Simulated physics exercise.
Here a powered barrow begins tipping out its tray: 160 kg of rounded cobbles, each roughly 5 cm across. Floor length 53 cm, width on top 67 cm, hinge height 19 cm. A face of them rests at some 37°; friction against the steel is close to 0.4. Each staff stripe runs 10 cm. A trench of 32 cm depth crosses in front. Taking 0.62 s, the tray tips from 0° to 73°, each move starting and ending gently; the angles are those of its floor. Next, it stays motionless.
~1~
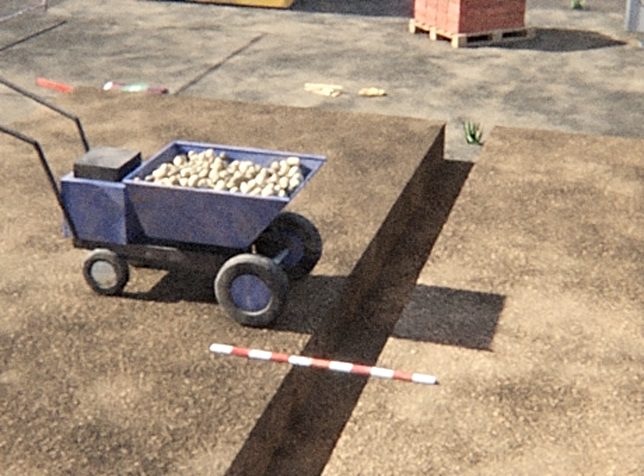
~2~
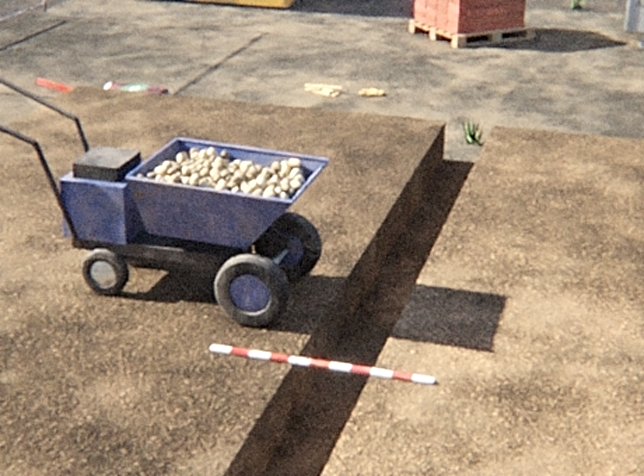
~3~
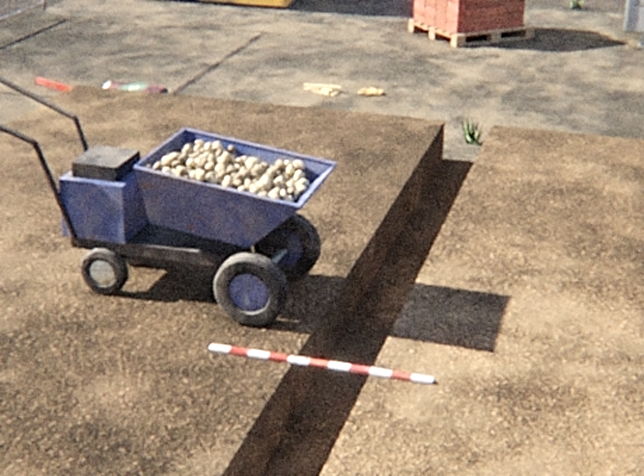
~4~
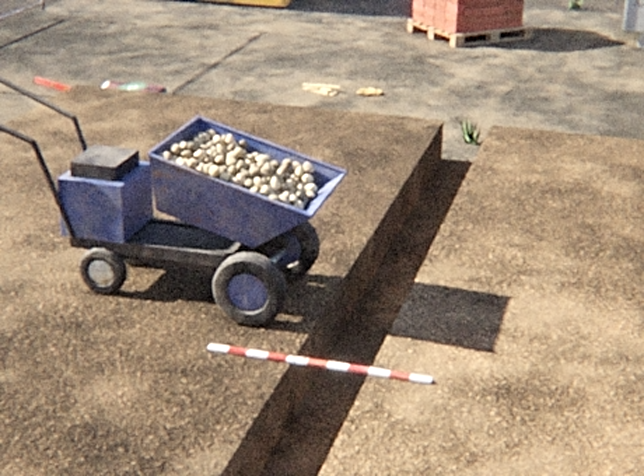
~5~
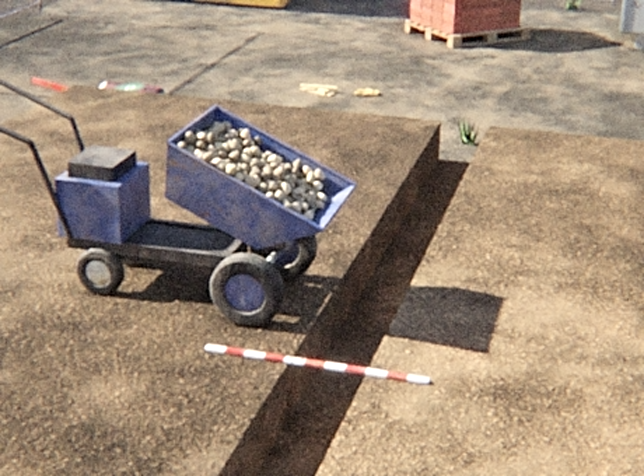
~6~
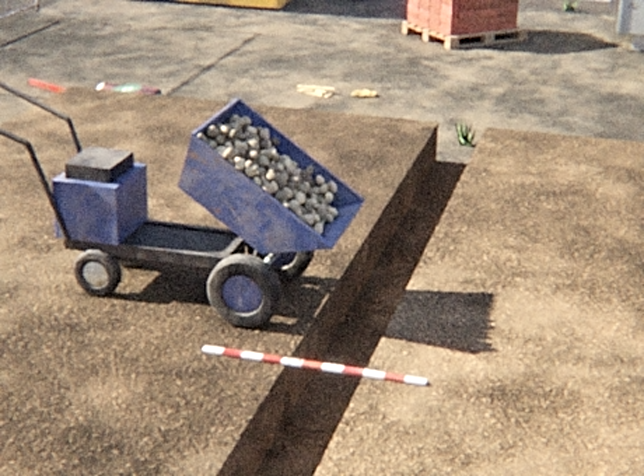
A blue powered barrow's tray of pale stones tilts steeply toward the trench at right.
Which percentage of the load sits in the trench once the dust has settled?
Near 32 per cent.
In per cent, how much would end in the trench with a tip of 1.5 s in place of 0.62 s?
In that case, around 50%.
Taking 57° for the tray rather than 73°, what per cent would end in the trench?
Then close to 25 per cent.
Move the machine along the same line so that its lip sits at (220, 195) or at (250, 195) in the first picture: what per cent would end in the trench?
About 95 per cent from the first spot, about 75 from the second.
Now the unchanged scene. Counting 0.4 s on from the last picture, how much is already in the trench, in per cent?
Close to 5 per cent at that time.
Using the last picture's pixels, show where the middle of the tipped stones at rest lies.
(435, 322).
Then, 0.2 s after the last picture the floor is at 61°, 100 % in the tray; the foremost stones are at (357, 256).
Then, 0.4 s after the last picture the floor is at 73°, 64 % in the tray, 7 % in the trench, 29 % past the trench; the foremost stones are at (436, 326).
Then, 0.8 s after the last picture the floor is at 73°, 11 % in the tray, 20 % in the trench, 69 % past the trench; the foremost stones are at (622, 342).
Then, 2.7 s after the last picture the floor is at 73°, 0 % in the tray, 32 % in the trench, 68 % past the trench; the foremost stones are past the picture's edge.
